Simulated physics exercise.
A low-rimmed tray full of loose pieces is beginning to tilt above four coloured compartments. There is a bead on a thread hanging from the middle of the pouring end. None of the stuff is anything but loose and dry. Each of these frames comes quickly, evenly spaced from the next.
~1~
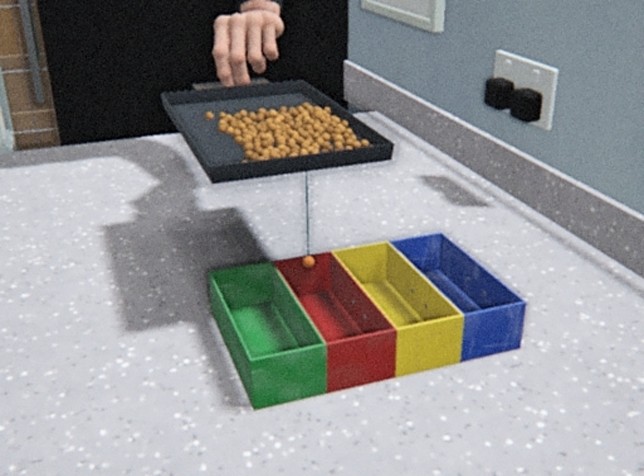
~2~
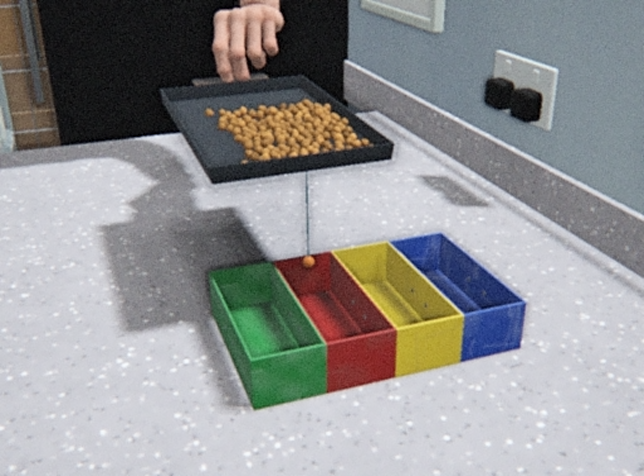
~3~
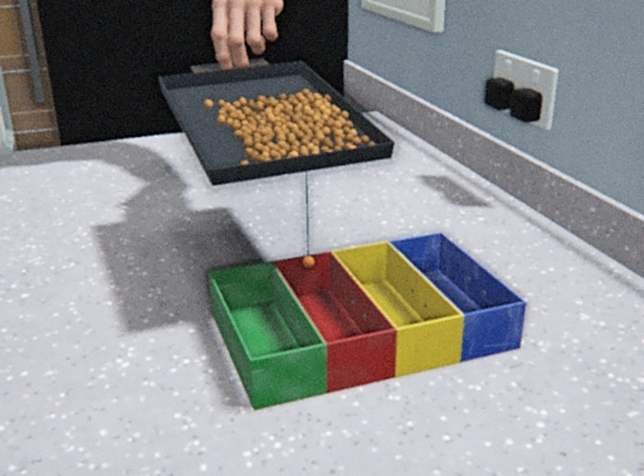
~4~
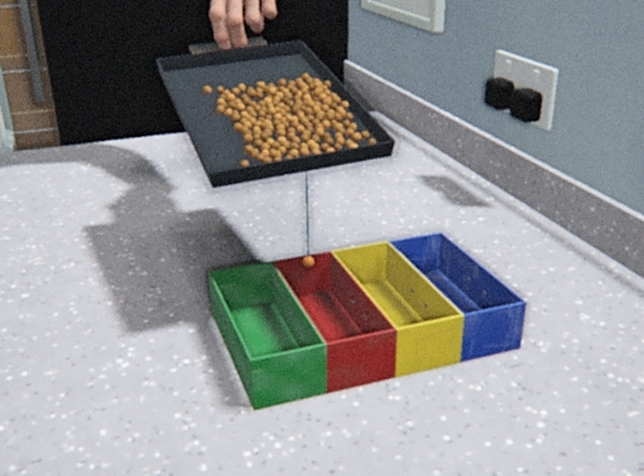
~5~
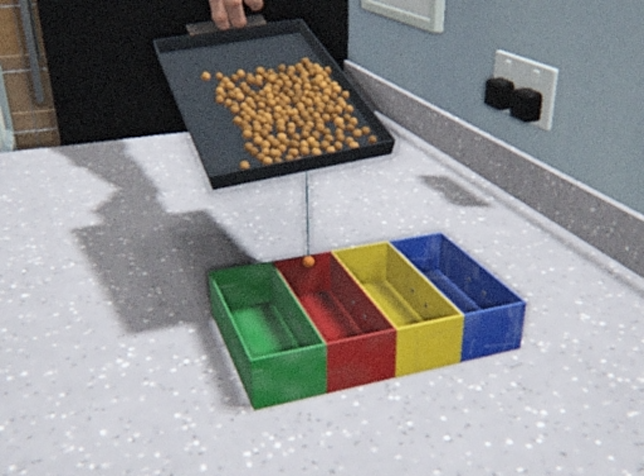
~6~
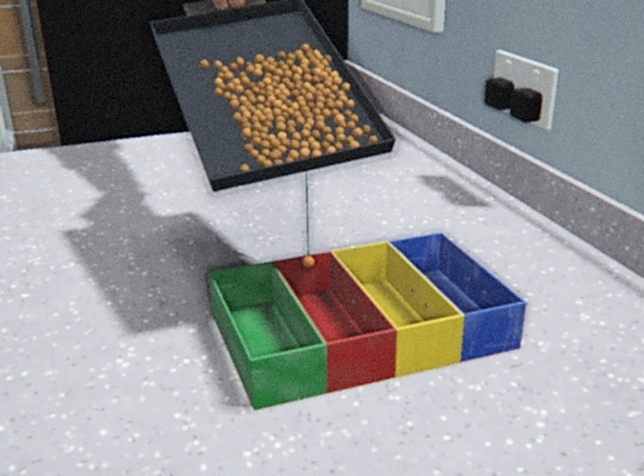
A hand steadily tilts a dark tray of roasted chickpeas above four coloured compartments.
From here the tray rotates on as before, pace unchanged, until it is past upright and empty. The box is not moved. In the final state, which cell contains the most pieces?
The green one contains the most.
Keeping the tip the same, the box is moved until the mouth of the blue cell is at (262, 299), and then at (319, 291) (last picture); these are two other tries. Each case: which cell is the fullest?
It would be the cell in blue the first time and that yellow cell the second time.
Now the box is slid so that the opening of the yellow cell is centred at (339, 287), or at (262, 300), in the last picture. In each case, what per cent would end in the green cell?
First position: Some 30 %; second position: Some 0 %.
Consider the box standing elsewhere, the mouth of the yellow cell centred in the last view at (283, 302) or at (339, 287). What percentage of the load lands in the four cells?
First case 100 in a hundred, second case 100 in a hundred.
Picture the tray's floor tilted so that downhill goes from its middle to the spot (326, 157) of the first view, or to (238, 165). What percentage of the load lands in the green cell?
Case one near 0 %; case two near 60 %.
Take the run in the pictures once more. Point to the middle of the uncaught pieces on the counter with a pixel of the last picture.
Near (183, 394).
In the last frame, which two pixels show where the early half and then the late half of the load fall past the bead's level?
The opening half passes (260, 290), the closing half (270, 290).
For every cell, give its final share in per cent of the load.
I'd put the green cell near 50, the red cell near 30, the yellow cell near 0, and the blue cell near 0.
Soon after the last picture, tray tipped steeply; nearly all on the tray; a stray few falling or outside the box.
A little later, tray tipped past a quarter turn; most on the tray; a small part in the green cell; a stray few in the red cell; a small part falling or outside the box.
Later still, tray tipped past a quarter turn; about half in the green cell; about a quarter in the red cell; a stray few in the yellow cell; about a quarter falling or outside the box.
At rest, tray tipped past a quarter turn; about half in the green cell; about a quarter in the red cell; a stray few in the yellow cell; none in the blue cell; about a quarter outside the box.
